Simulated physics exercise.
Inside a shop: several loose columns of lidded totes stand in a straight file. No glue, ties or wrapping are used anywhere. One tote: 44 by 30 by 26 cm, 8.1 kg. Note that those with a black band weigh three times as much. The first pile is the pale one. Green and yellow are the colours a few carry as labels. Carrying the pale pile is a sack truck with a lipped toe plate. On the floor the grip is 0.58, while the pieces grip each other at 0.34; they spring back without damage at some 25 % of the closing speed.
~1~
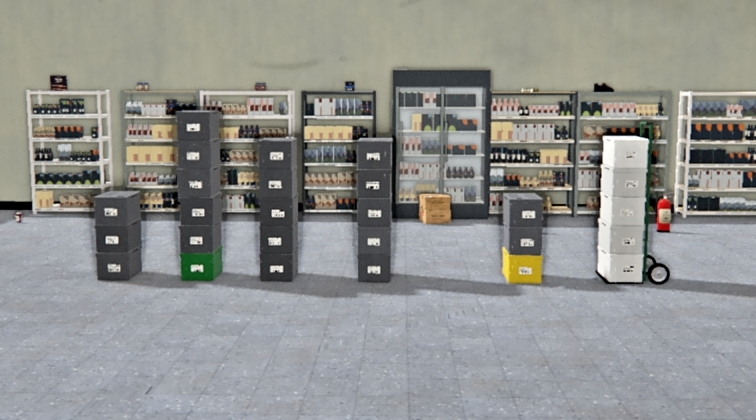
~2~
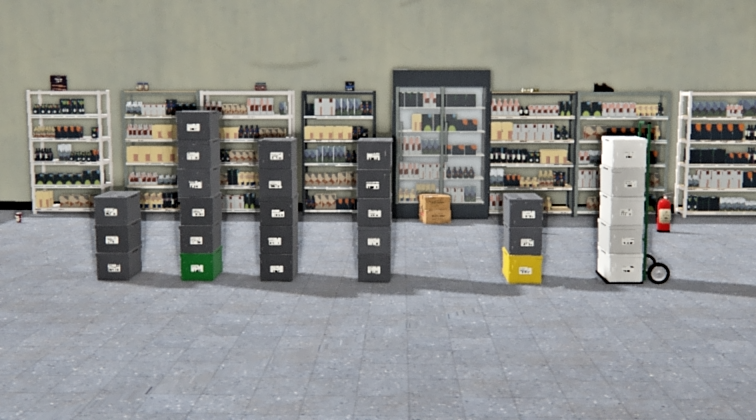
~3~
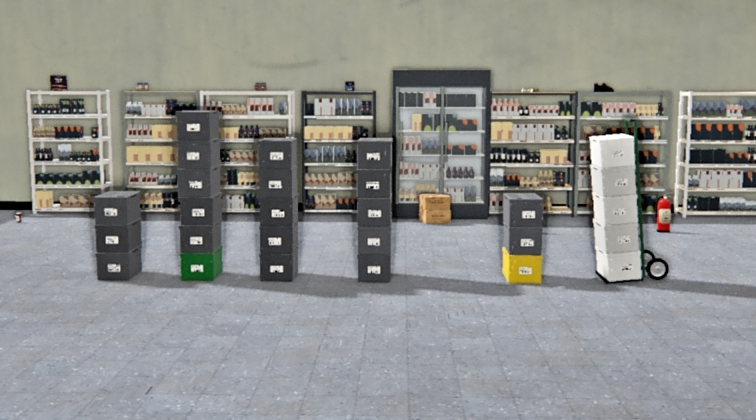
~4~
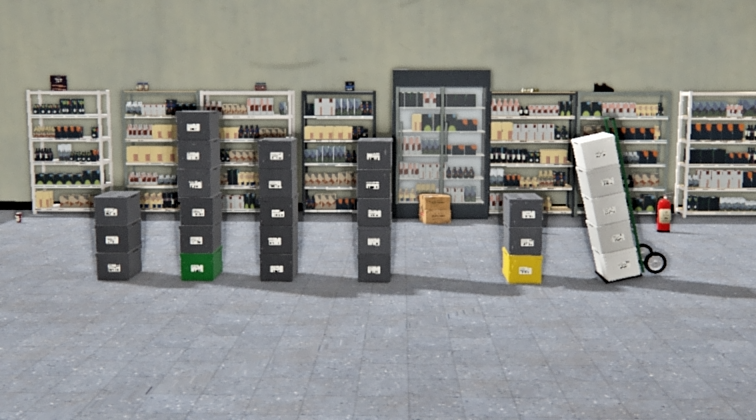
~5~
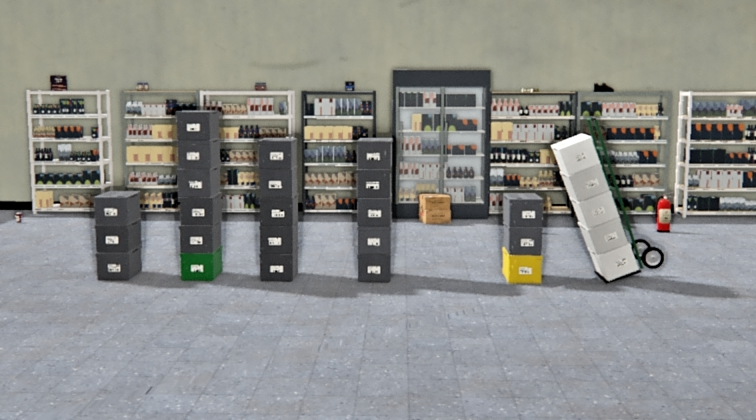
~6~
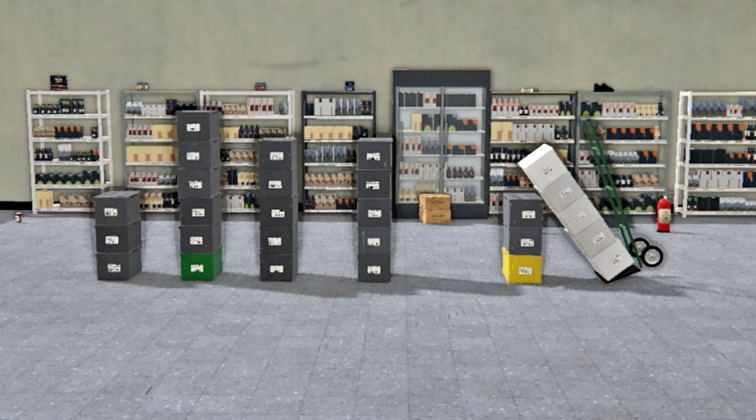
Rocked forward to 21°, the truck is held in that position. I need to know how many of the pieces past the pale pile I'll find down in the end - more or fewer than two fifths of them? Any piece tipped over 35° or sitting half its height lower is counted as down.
You'll find fewer than two fifths down.
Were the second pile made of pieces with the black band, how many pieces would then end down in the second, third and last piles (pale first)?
Then the second pile would have 0 down, the third 0, and the last 0.
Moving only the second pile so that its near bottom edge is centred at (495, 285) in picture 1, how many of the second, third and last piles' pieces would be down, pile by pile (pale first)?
Second 2; third 0; last 0.
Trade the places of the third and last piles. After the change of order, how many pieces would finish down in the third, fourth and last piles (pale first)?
After the swap, the third pile would have 0 down, the fourth 0 and the last 0.
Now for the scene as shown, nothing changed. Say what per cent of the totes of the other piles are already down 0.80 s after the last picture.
By that time it is 10 percent.
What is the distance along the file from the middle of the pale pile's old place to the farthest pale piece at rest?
I'd say close to 200 cm along.
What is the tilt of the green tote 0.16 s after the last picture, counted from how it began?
I'd put it at roughly 0 degrees away from its starting angle.
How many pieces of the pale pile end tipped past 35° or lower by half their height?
5 of the pale pieces.
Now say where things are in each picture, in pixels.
In the first picture (places mark the middle of the side facing us), truck frame (650, 156) 0° forward; yellow tote (525, 270); green tote (197, 268); the rest undisturbed.
Truck frame (649, 156) 1° forward; green tote (197, 268), in the second picture.
Truck frame (637, 153) 6° forward, top of the pale pile leaning 6°; green tote (197, 268); the rest undisturbed, in the third picture.
Truck frame (619, 150) 13° forward, top of the pale pile leaning 13°; green tote (197, 268); the rest undisturbed, in the fourth picture.
Truck frame (605, 150) 19° forward, top of the pale pile leaning 22°; green tote (197, 268); the rest undisturbed, in the fifth picture.
Truck frame (601, 150) 21° forward, top of the pale pile leaning 37°; green tote (197, 268); yellow tote (525, 270); the rest undisturbed, in the sixth picture.
Then, 0.16 s after the last picture, 5 of the pale pile down; none of the 22 other totes down, 1 disturbed.
Then, 0.44 s after the last picture, 5 of the pale pile down; none of the 22 other totes down, 3 disturbed; yellow tote shifted 23 mm.
Then, 0.80 s after the last picture, 5 of the pale pile down; 2 of the 22 other totes down.
At rest, 5 of the pale pile down; 2 of the 22 other totes down; yellow tote unmoved; green tote unmoved. That is 9 per cent. As the last picture would show them, middles, yellow tote near (520, 265), green tote near (202, 263).
